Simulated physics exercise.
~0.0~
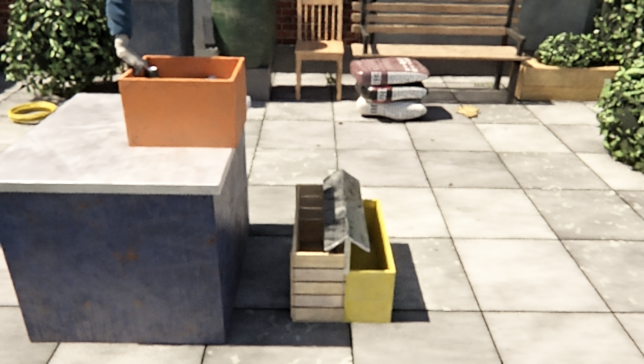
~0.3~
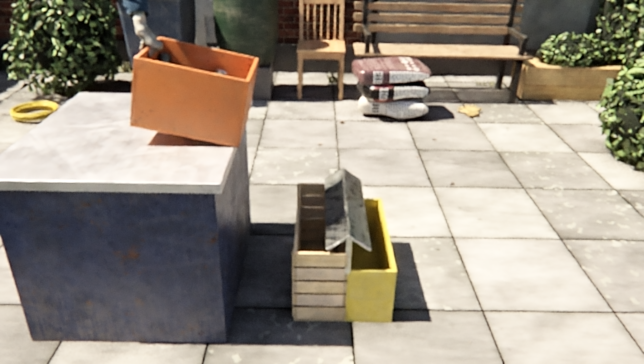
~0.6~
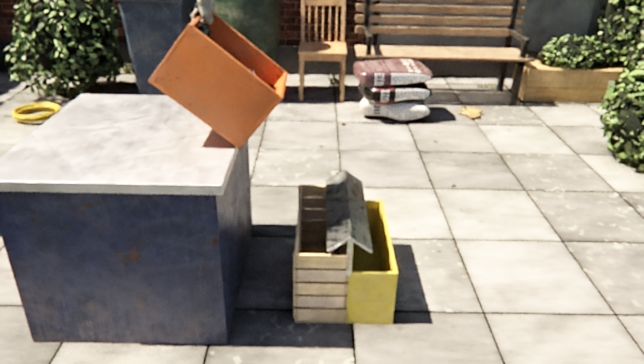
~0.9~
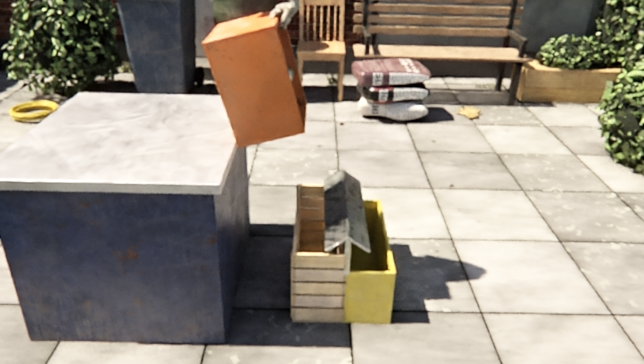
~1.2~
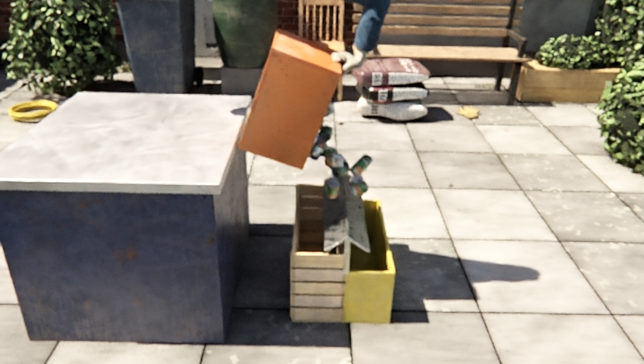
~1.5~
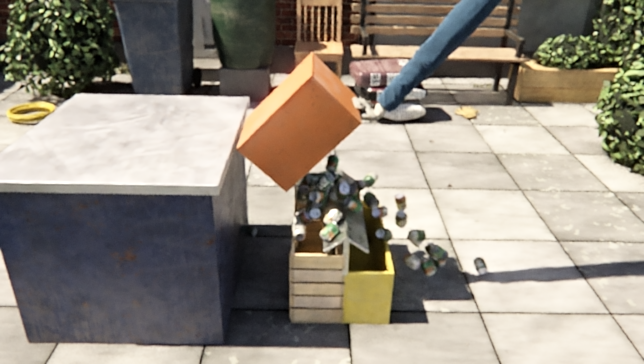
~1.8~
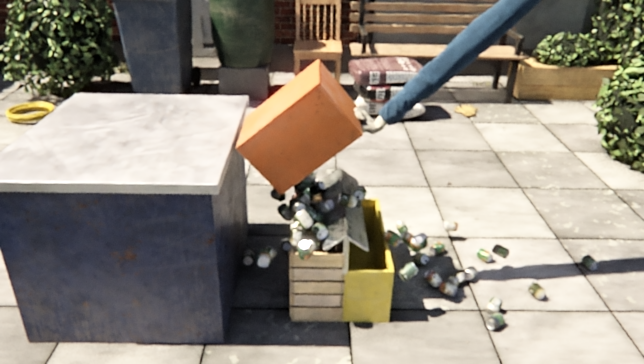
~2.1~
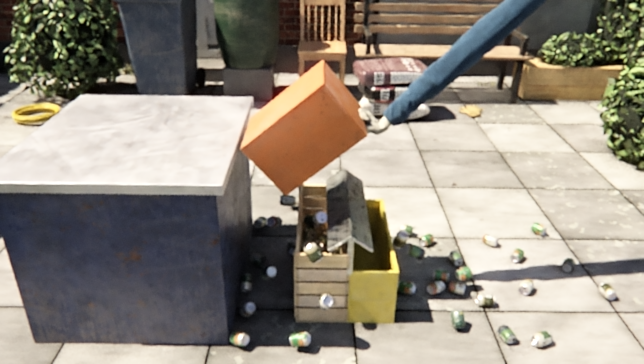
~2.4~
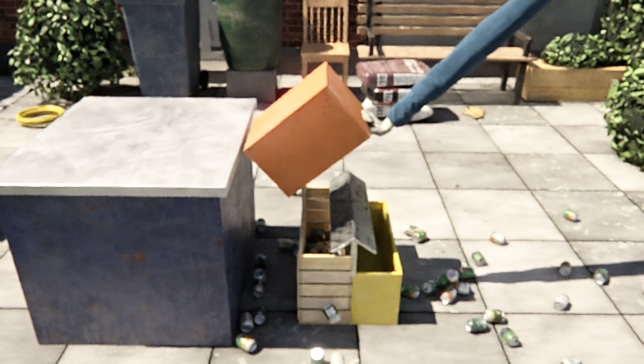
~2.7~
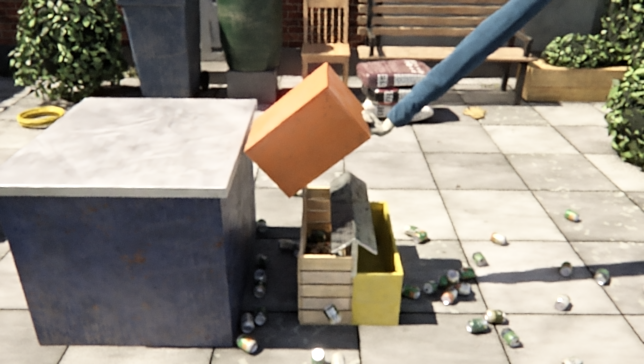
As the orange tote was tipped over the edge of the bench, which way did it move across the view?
The orange tote moved to the right, going past the edge of the bench as it tipped over.
